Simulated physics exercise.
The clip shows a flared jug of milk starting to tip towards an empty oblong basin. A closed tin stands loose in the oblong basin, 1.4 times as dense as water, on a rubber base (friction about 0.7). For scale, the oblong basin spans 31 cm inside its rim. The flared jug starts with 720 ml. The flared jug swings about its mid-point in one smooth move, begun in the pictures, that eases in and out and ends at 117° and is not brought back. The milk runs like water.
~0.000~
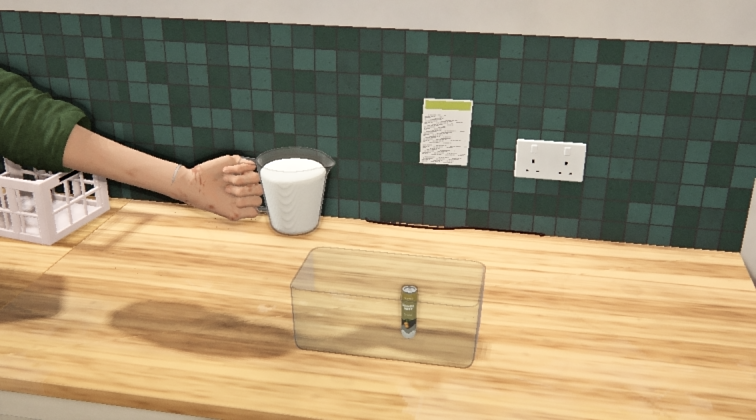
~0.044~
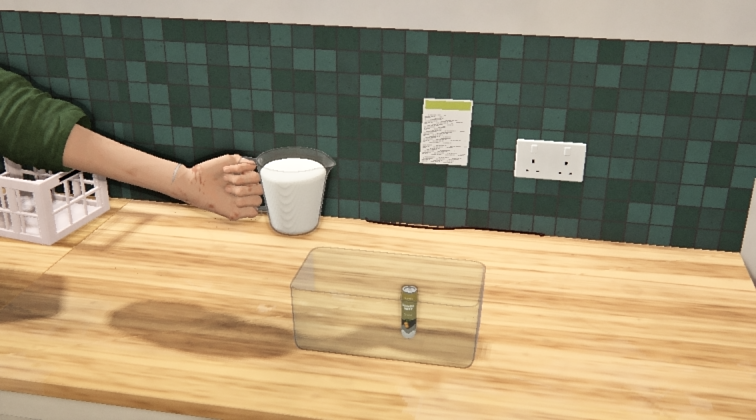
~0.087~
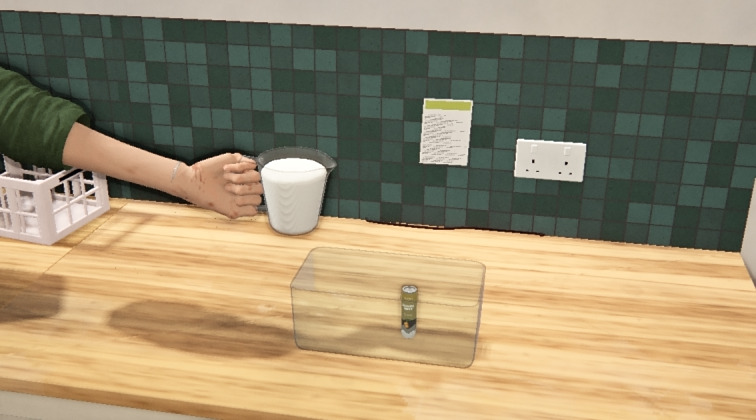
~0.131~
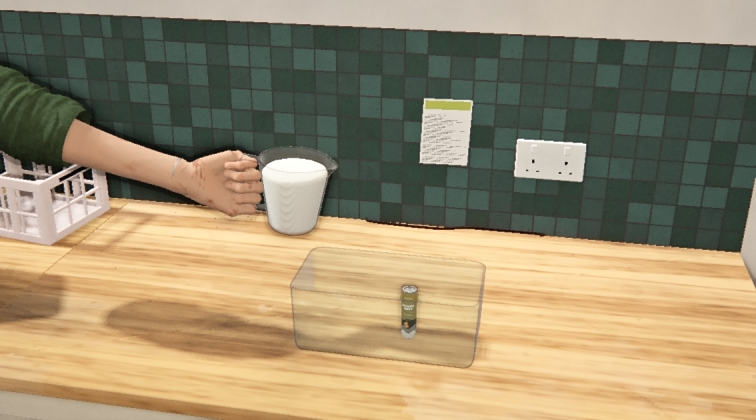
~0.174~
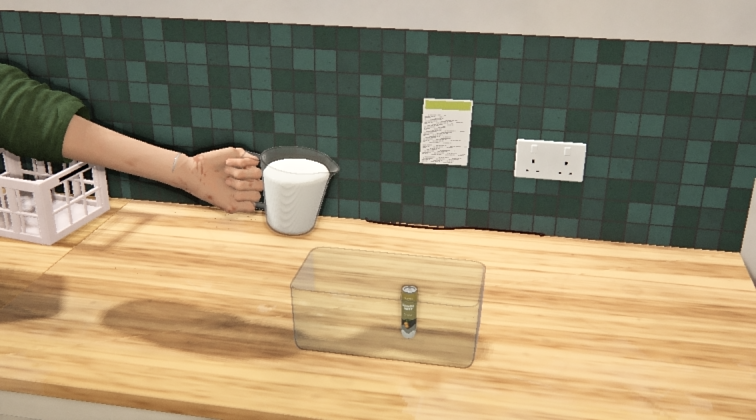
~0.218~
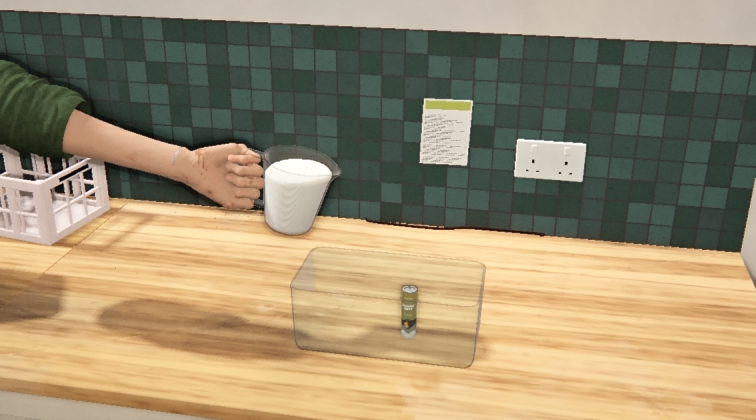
A clear flared jug of white milk, held by a hand reaching from a green sleeve at the left, stays upright at first and then tilts slightly to the right. Below it, a transparent oblong basin holding a small greenish tin sits on a pale wooden counter, with a white crate at left. The steady, slightly raised view faces green tiles bearing a notice and white socket.
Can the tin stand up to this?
It stays up.
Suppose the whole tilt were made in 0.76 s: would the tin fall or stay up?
The tin keeps standing.
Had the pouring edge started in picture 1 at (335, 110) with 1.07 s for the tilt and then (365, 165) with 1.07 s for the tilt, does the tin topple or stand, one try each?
First it falls; then it topples.
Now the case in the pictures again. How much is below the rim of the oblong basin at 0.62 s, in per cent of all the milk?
Near 10 in a hundred.
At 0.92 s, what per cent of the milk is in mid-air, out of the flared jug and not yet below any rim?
Some 12 per cent.
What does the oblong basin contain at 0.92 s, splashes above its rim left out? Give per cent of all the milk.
About 78 per cent.
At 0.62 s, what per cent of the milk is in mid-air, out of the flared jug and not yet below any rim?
Near 22 in a hundred.
Then, 0.62 s in, the tilt is 74° and 69 per cent is still to pour; the tin stands where it began.
Then, 0.92 s in, the tilt is 112° and 9 per cent is still to pour; the tin stands where it began.
Then, 1.23 s in, the tilt is 117° and 0 per cent is still to pour; the tin stands where it began.
Then, 1.57 s in, the tilt is 117° and 0 per cent is still to pour; the tin stands where it began.
Finally, the tin stands where it began.
